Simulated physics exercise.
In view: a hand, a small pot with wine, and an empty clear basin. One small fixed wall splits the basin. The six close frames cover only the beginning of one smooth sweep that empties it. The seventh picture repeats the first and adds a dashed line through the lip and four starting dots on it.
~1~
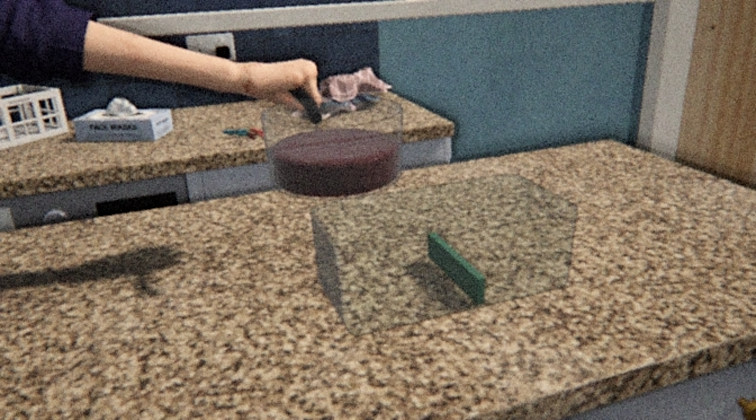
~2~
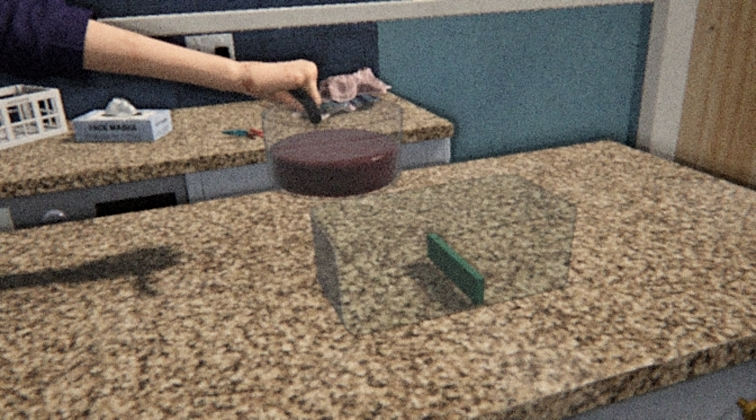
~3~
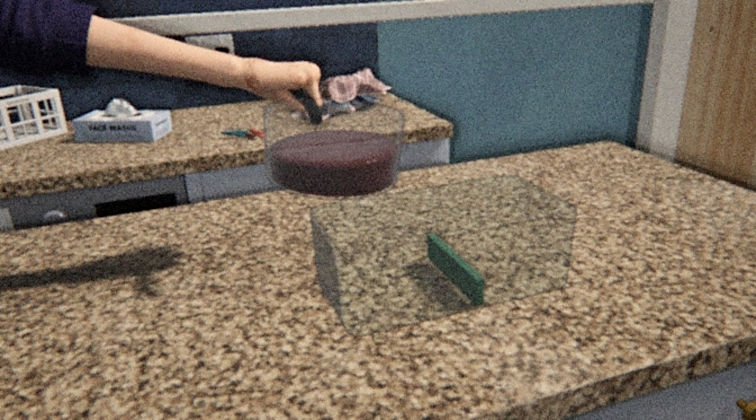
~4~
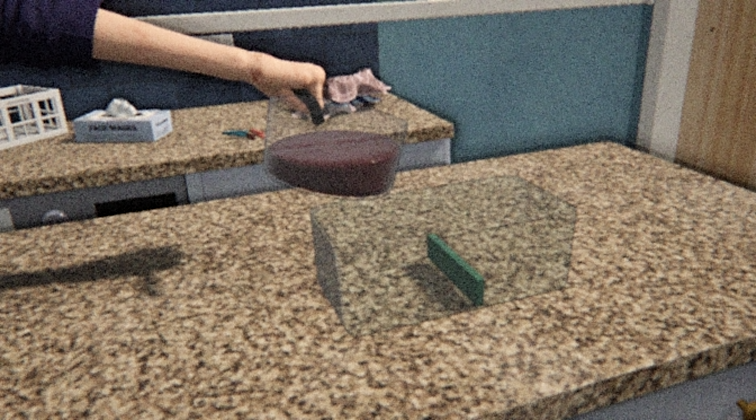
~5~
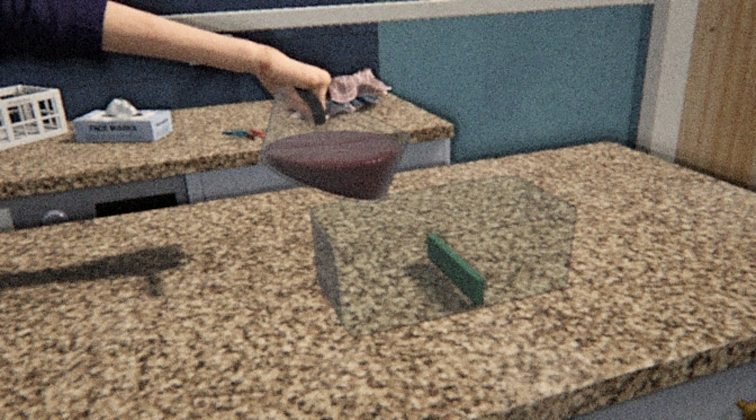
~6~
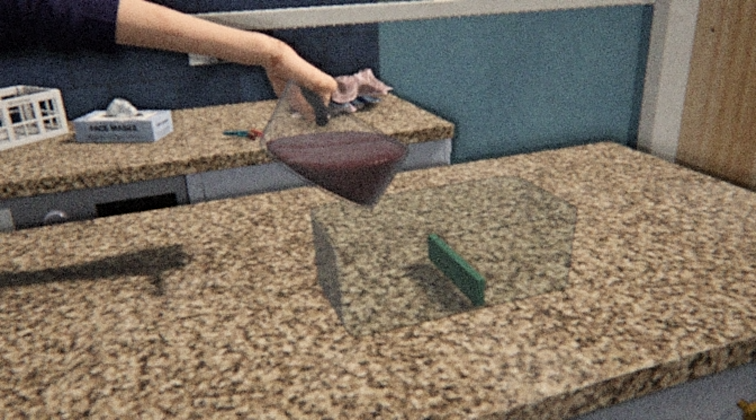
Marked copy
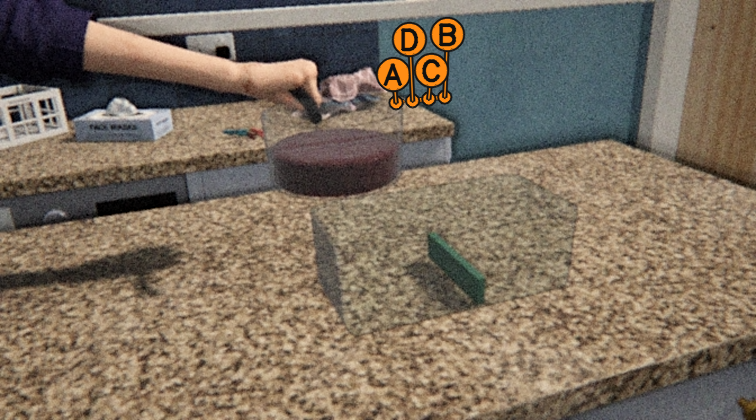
A hand held a clear pot of dark red wine above a speckled counter, near an empty clear basin with a green strip inside, then gradually tilted the pot to the right.
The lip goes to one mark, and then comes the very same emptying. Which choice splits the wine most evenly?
The answer is dot C.
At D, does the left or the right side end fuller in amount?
The left side.
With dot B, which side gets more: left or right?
The right side.
On the marked copy, A at (396, 102); B at (444, 97); C at (428, 98); D at (412, 100).
With A, about 93 % ends left of the wall and 6 % right of it.
With B, about 31 % ends left of the wall and 69 % right of it.
With C, about 49 % ends left of the wall and 51 % right of it.
With D, about 71 % ends left of the wall and 29 % right of it.
